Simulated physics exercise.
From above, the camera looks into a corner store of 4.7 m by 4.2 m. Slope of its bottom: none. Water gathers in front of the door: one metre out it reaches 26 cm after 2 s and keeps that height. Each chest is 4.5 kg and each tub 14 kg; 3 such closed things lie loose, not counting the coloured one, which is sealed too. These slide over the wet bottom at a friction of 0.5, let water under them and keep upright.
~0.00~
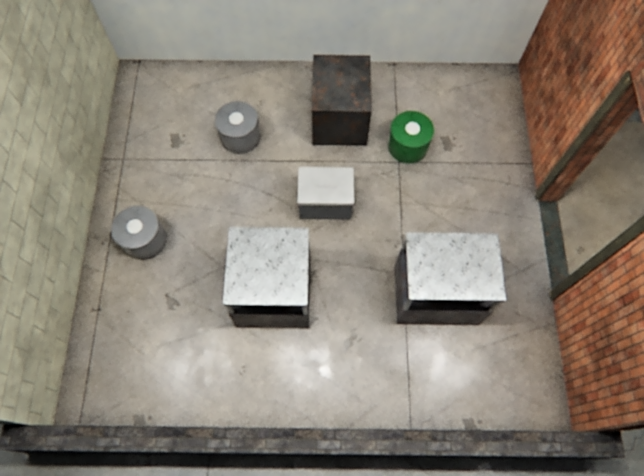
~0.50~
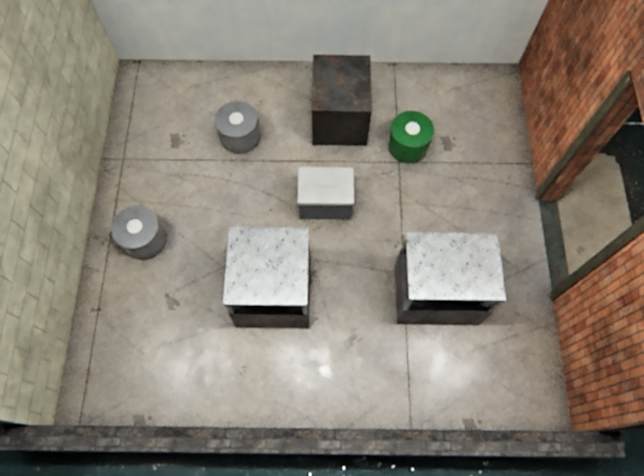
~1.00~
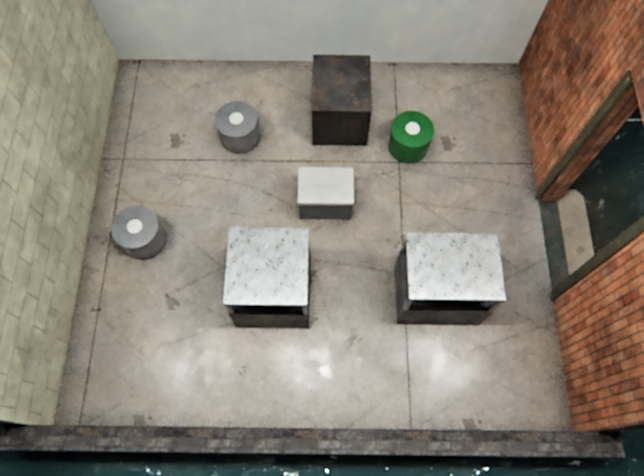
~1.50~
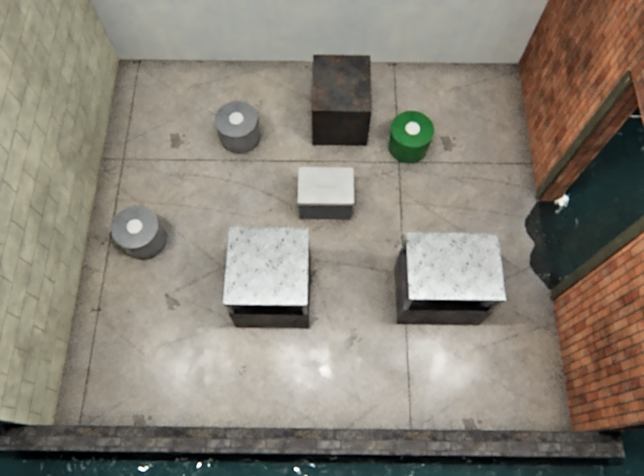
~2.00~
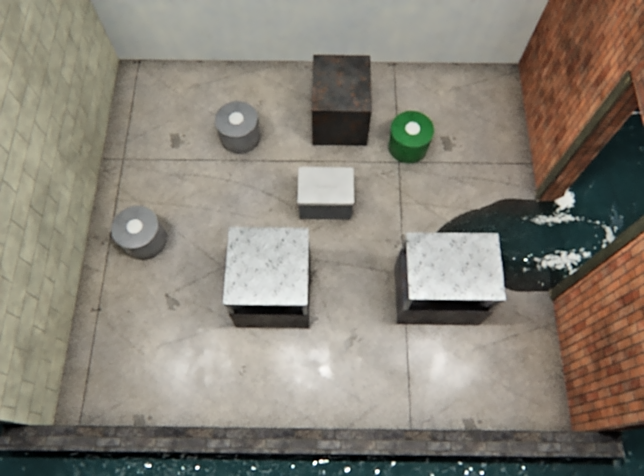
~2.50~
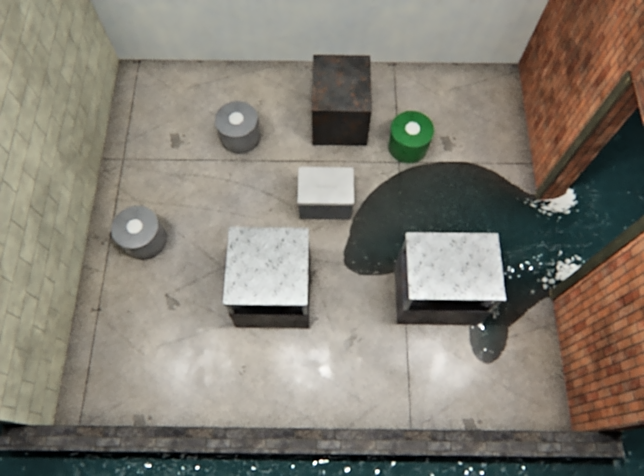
Dark water spreads across the ground outside the doorway in the brick wall on the right, then crosses the threshold with white foam. It flows leftward over the store's bare floor, surrounding the right marble-topped block, while the green tub, grey tubs and other blocks stay still.
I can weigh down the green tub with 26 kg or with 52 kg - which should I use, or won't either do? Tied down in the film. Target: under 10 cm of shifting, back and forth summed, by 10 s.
Go with the lighter one.
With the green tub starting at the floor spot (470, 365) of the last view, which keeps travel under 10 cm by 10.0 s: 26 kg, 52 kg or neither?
It turns out that both loads succeed.
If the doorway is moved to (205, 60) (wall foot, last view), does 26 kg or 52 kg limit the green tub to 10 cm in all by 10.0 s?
Lab note: Lower mass sufficient.
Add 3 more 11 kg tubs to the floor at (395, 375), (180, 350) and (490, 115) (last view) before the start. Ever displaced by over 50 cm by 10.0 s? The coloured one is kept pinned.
Result, in order - falls shy; exceeds it; falls shy.
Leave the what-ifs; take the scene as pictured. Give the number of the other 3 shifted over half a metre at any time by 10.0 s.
The total is 2.
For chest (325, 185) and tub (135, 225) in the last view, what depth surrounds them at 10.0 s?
Depth approx. 8 cm / 9 cm.
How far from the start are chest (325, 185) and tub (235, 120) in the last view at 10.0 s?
In that order: 120 cm, 60 cm.
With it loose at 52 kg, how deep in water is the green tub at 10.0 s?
Around 9 cm.
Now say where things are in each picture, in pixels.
The first picture shows the green tub at (413, 129) rests on the ground; water covers 0.0 m2; 0 of 4 have shifted.
The second picture shows the green tub at (413, 129), on the bottom; 0.0 m2 under water; 0 of 4 have shifted.
The third picture shows the green tub at (413, 129), on the bottom; 0.0 m2 under water; 0 of 4 have shifted.
The fourth picture shows the green tub at (413, 129), on the bottom; 0.1 m2 under water; 0 of 4 have shifted.
The fifth picture shows the green tub at (413, 129), on the bottom; 0.8 m2 under water; 0 of 4 have shifted.
The sixth picture shows the green tub at (413, 129) rests on the ground; 2.4 m2 under water; 0 of 4 have shifted.
After 3.5 s the green tub would be 0 cm from its start with 26 kg and 0 cm from its start with 52 kg; 5 cm of water round it then.
After 4.5 s the green tub would be 0 cm from its start with 26 kg and 0 cm from its start with 52 kg; 5 cm of water round it then.
After 7.0 s the green tub would be 0 cm from its start with 26 kg and 0 cm from its start with 52 kg; 6 cm of water round it then.
After 10.0 s the green tub would be 0 cm from its start with 26 kg and 0 cm from its start with 52 kg; 9 cm of water round it then.
